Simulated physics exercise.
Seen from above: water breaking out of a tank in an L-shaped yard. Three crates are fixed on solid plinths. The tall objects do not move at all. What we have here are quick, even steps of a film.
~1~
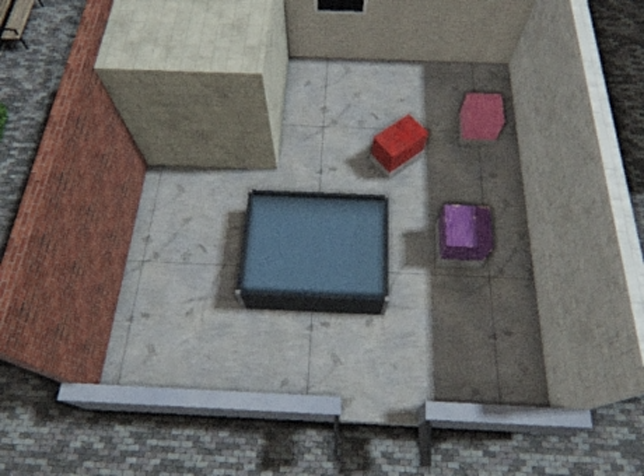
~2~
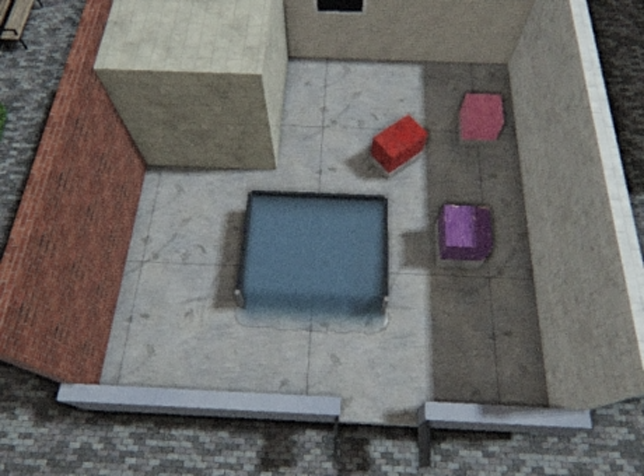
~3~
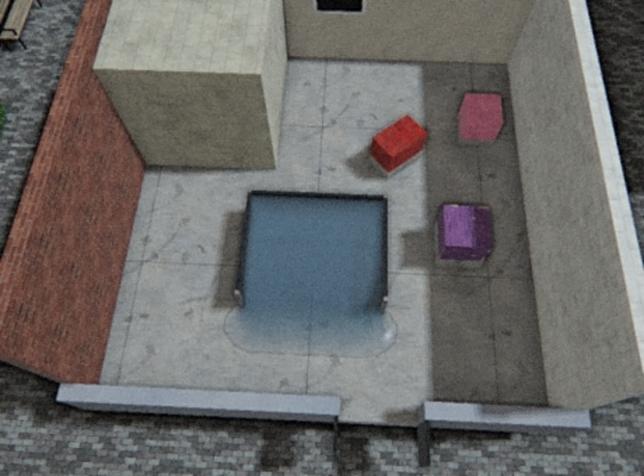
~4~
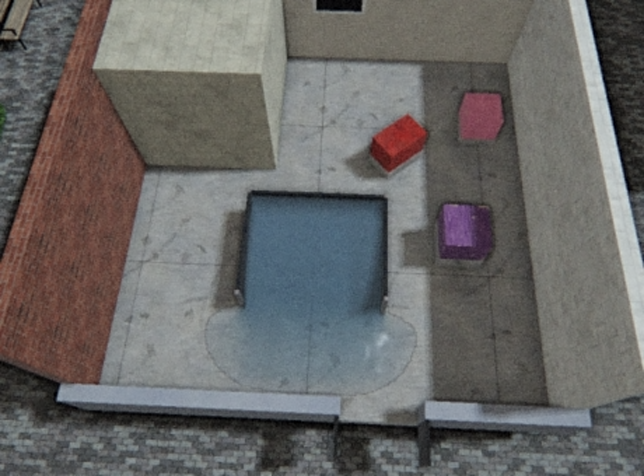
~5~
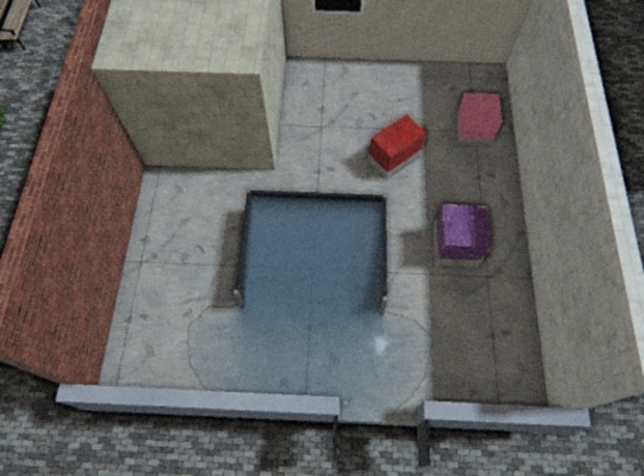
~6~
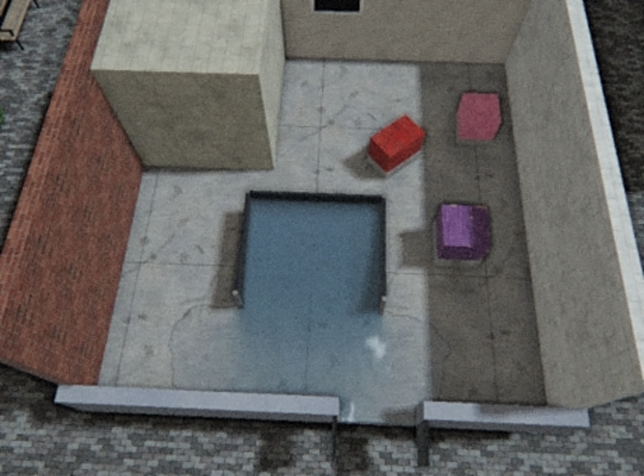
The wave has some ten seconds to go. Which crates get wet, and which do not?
The red crate is safe from the water; the purple crate is safe from the water; the pink crate is safe from the water.
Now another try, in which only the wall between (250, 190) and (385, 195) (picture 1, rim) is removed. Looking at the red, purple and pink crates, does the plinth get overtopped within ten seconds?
Red gets drenched, purple stays untouched, pink gets drenched.
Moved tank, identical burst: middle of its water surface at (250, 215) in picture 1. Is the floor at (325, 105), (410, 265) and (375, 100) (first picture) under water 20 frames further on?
Taking the three spots in order: Bare, swamped, bare.
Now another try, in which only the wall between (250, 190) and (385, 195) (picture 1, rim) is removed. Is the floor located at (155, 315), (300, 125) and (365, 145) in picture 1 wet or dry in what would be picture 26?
Taking the points one after the other, they come out inundated, inundated and inundated.
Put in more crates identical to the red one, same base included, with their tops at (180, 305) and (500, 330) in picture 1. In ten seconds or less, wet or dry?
Result, in sequence: Is inundated, is missed.
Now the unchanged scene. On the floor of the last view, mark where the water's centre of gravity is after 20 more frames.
The water's middle lies around (286, 318).
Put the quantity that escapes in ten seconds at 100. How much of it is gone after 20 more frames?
About 75 per cent.
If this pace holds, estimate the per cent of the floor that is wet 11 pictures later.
Close to 25 in a hundred, I think.
A moment on, water covers 20 % of the floor; the red crate not reached, the purple crate not reached, the pink crate not reached.
Next, water covers 25 % of the floor; the red crate not reached, the purple crate not reached, the pink crate not reached.
Then, water covers 45 % of the floor; the red crate not reached, the purple crate not reached, the pink crate not reached.
Later, water covers 70 % of the floor; the red crate water round its plinth, the purple crate water round its plinth, the pink crate water round its plinth.
In the end, water covers 90 % of the floor; the red crate stayed above the water, the purple crate stayed above the water, the pink crate stayed above the water.
